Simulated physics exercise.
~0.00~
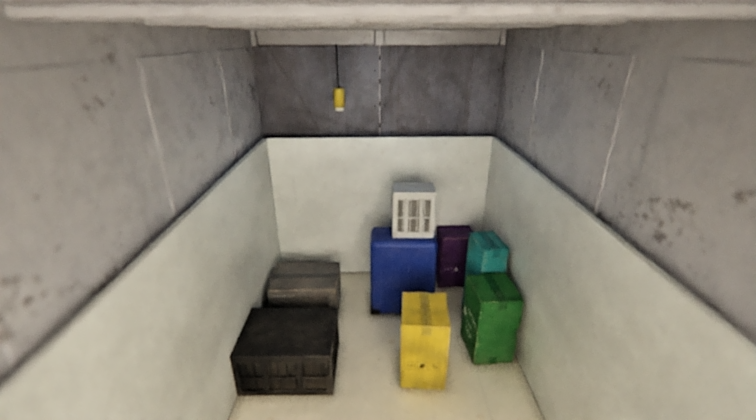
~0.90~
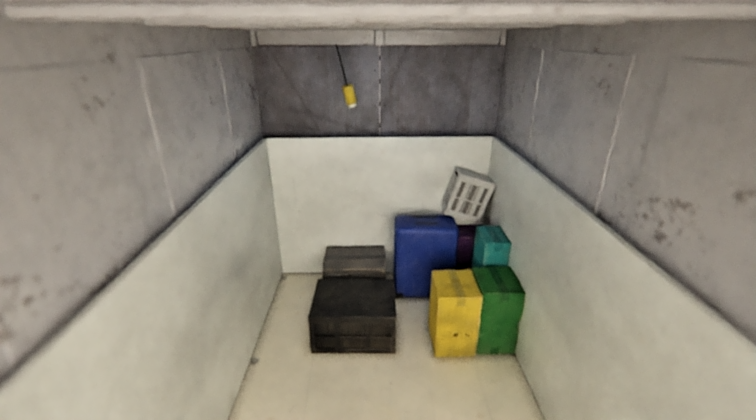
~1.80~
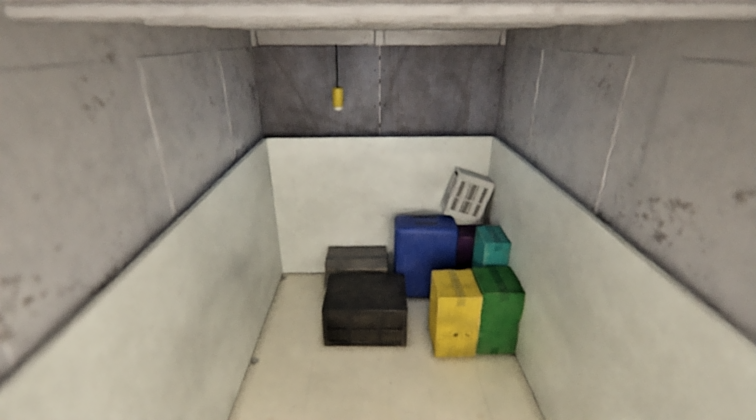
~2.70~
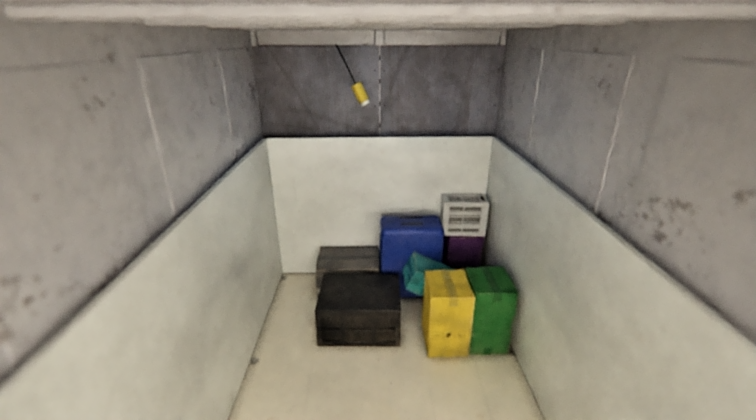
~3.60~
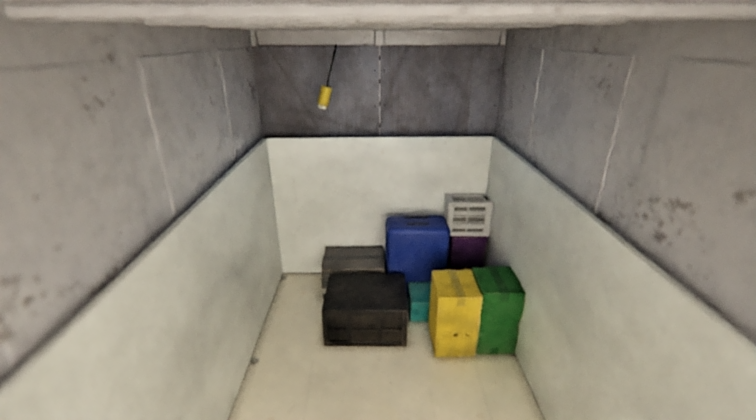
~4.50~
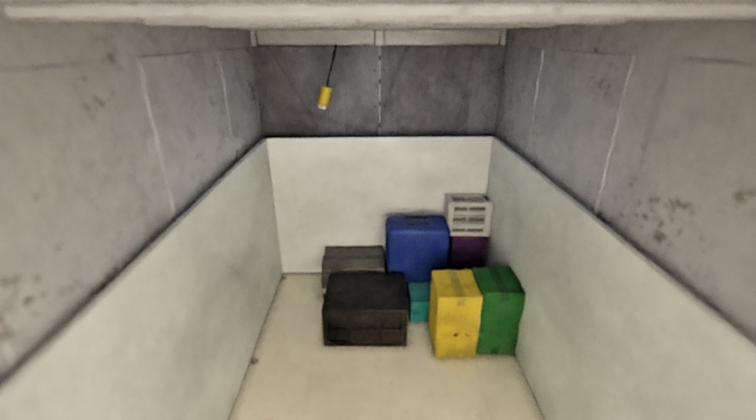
A blue case and the boxes and chests around it shifted in a van bay, mostly rightward, leaving the white chest leaning; then it dropped onto its side, the turquoise box toppled leftward to the floor, and everything settled.
